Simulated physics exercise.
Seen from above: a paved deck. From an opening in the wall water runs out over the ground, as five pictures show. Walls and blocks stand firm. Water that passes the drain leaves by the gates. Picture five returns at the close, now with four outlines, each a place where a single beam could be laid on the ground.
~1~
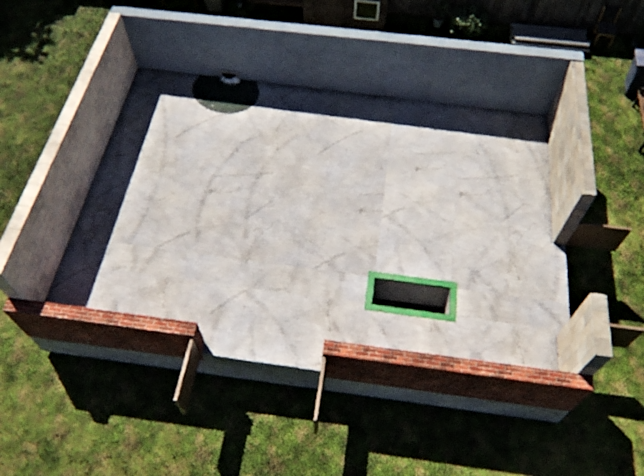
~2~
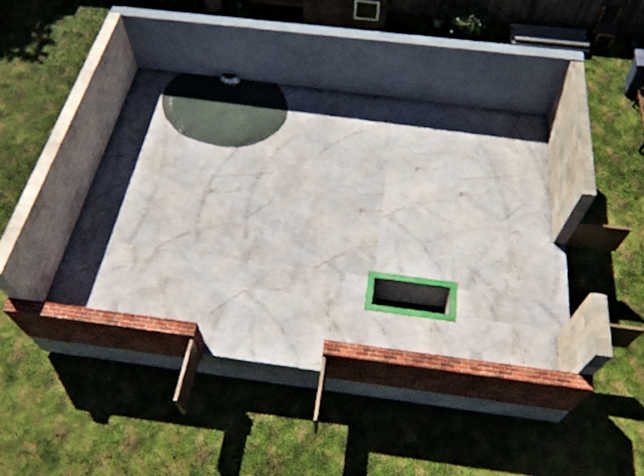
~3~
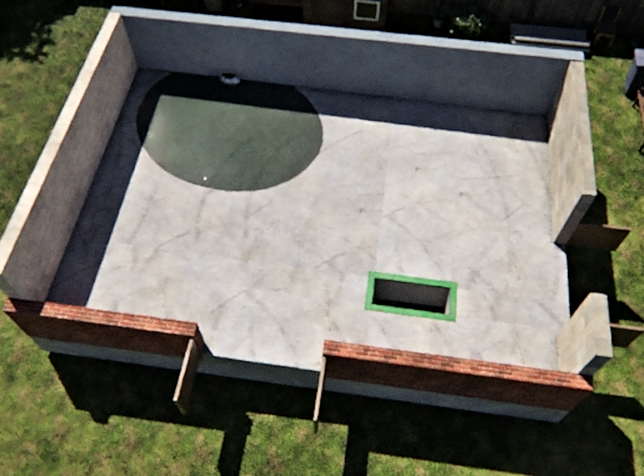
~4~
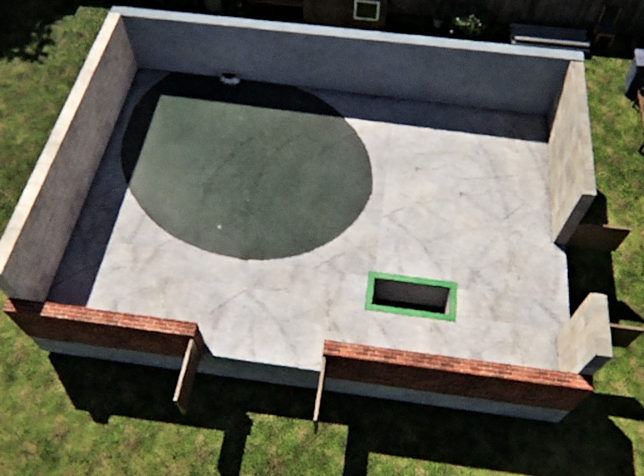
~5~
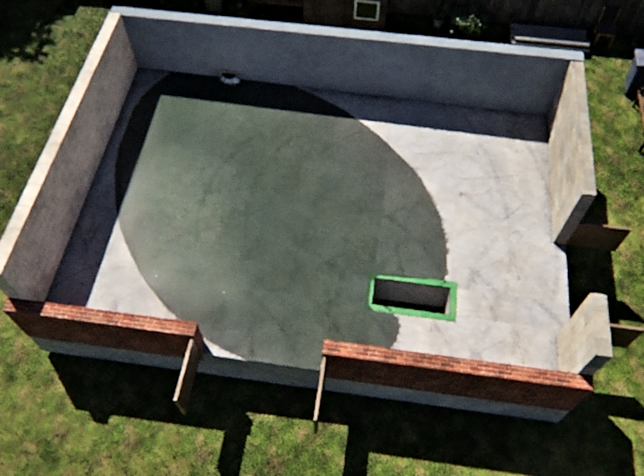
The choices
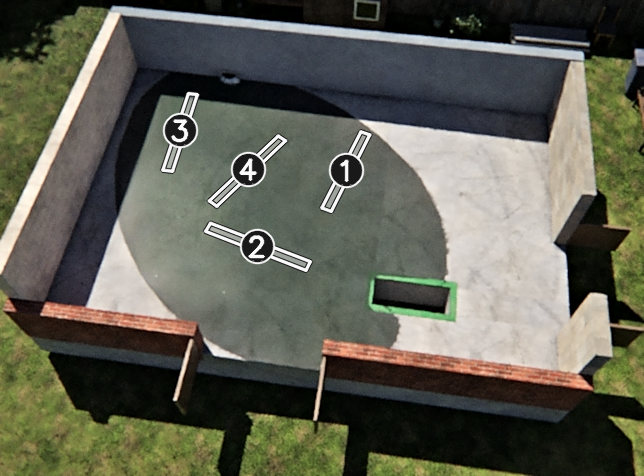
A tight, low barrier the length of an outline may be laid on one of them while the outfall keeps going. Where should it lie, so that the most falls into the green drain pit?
2 works best here.
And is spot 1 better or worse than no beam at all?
Spot 1 is worse.
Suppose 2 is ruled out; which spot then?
That would be 3.
In white, 1 from (326, 209) to (365, 133); 2 from (208, 227) to (308, 265); 3 from (167, 170) to (192, 94); 4 from (213, 203) to (281, 138).
For spot 1, about 16 % of the stream goes into the green drain pit, about 83 % out by the gates.
For spot 2, about 44 % of the stream goes into the green drain pit, about 55 % out by the gates.
For spot 3, about 28 % of the stream goes into the green drain pit, about 72 % out by the gates.
For spot 4, about 12 % of the stream goes into the green drain pit, about 87 % out by the gates.
